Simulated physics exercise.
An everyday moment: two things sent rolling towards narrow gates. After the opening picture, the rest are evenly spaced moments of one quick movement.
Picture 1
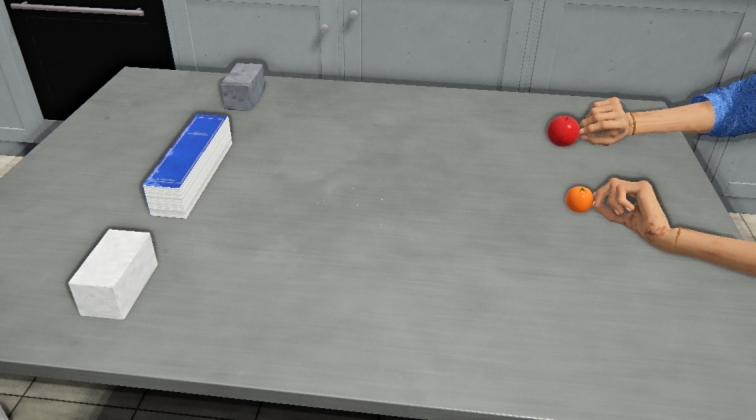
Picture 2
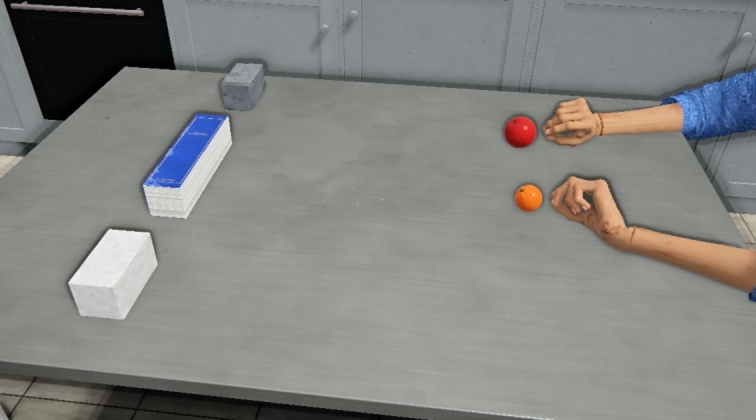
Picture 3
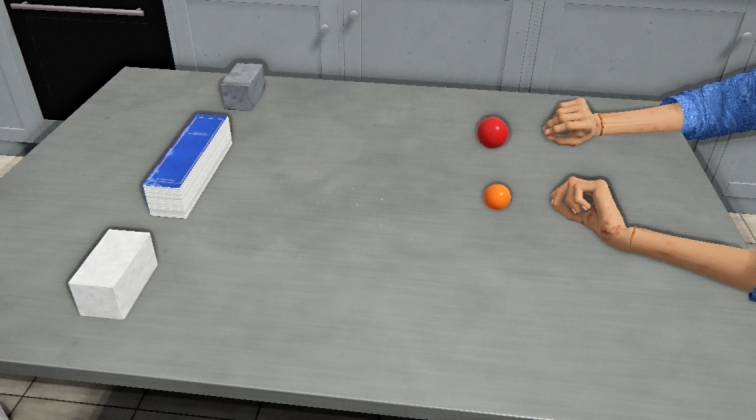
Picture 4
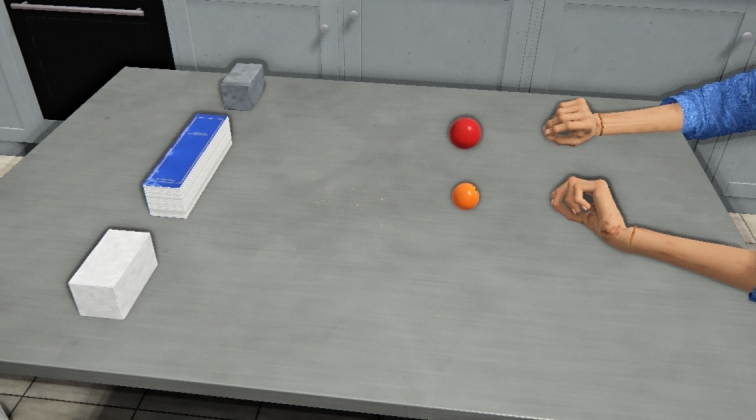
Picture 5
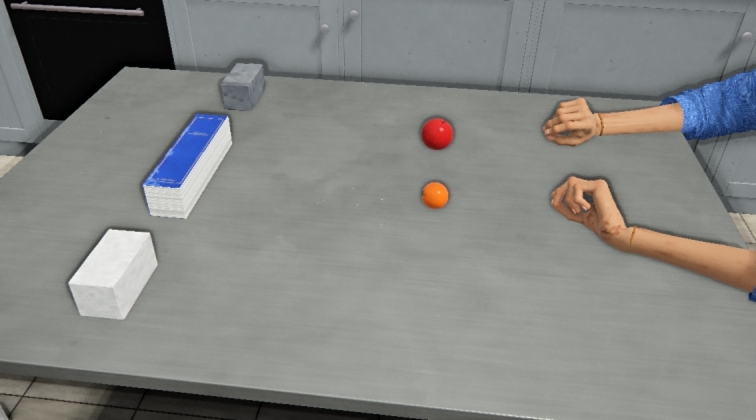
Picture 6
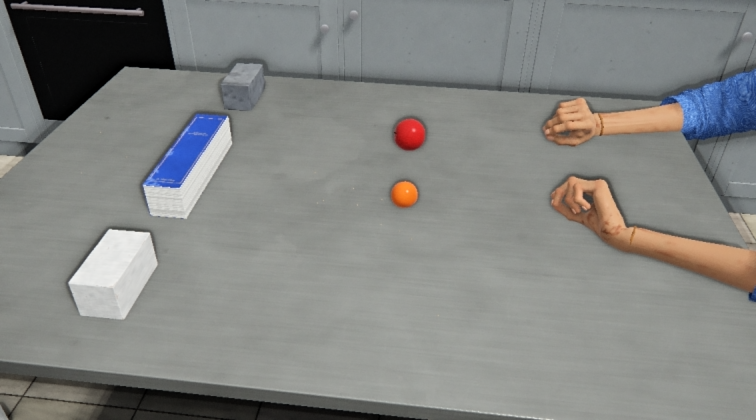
Two hands release a red apple and an orange tomato, which roll left across the table.
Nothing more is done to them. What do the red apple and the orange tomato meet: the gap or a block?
The red apple is stopped; the orange tomato is stopped.
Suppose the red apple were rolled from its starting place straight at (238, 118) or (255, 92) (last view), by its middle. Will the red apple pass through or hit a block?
The red apple makes the gap; does not get past.
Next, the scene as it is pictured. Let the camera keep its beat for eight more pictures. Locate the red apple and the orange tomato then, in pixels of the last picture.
Near (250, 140) and (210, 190).
Then, 0.32 s later than the last frame, red apple heading on near (261, 138); orange tomato heading on near (245, 191).
When it is over, the red apple bounces off; the orange tomato bounces off, near (218, 200).
